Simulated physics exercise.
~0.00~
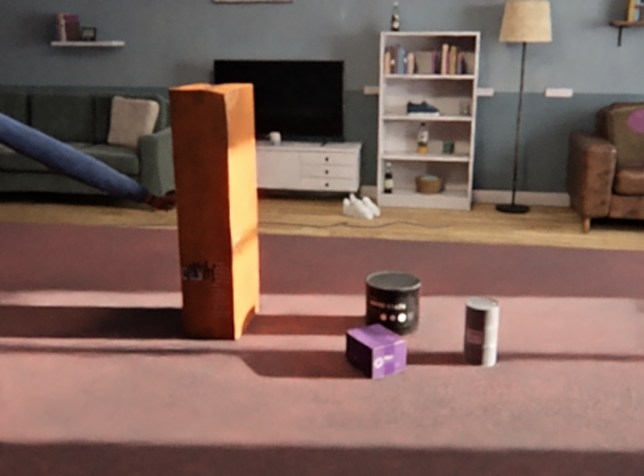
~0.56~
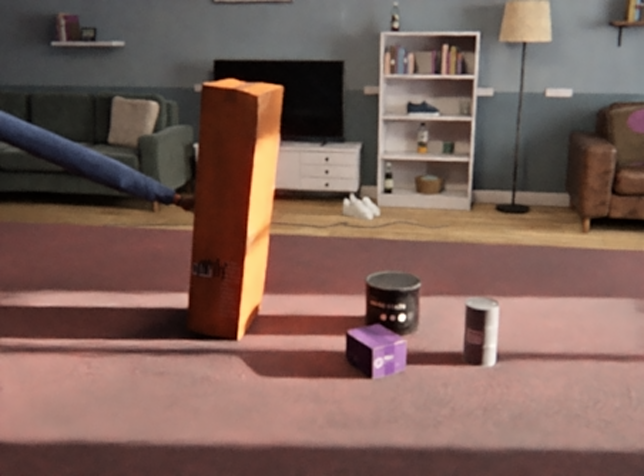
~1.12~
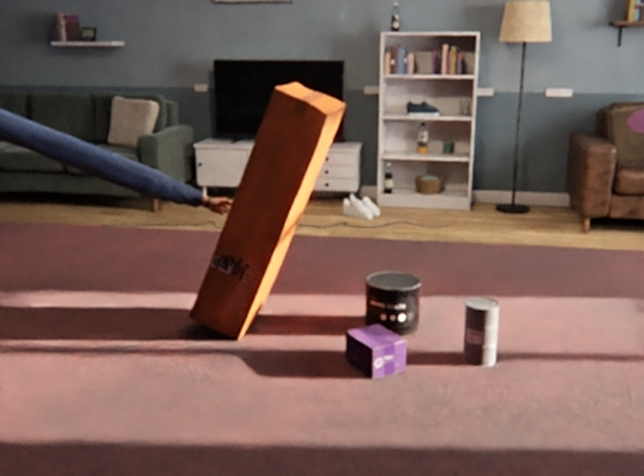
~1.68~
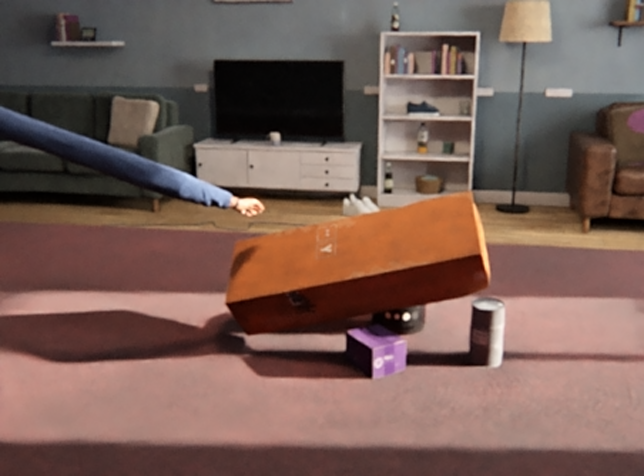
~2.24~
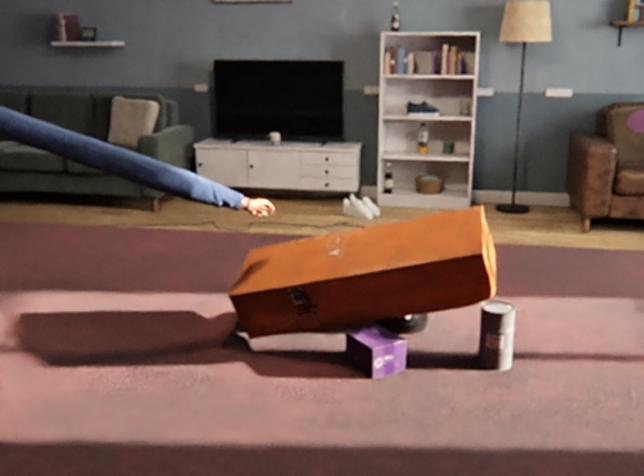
A blue-sleeved arm reaches in from the left and pushes against a tall orange box standing upright on a reddish surface, with a living room behind it. The box tilts to the right, leaning further as the hand follows it. It then topples past the outstretched hand and comes down over a black pail, while a small purple parcel sits in front. The grey canister at the right shifts slightly but stays upright. At the end, the orange box lies on its side, its right end raised above the pail, and the parcel has not moved.
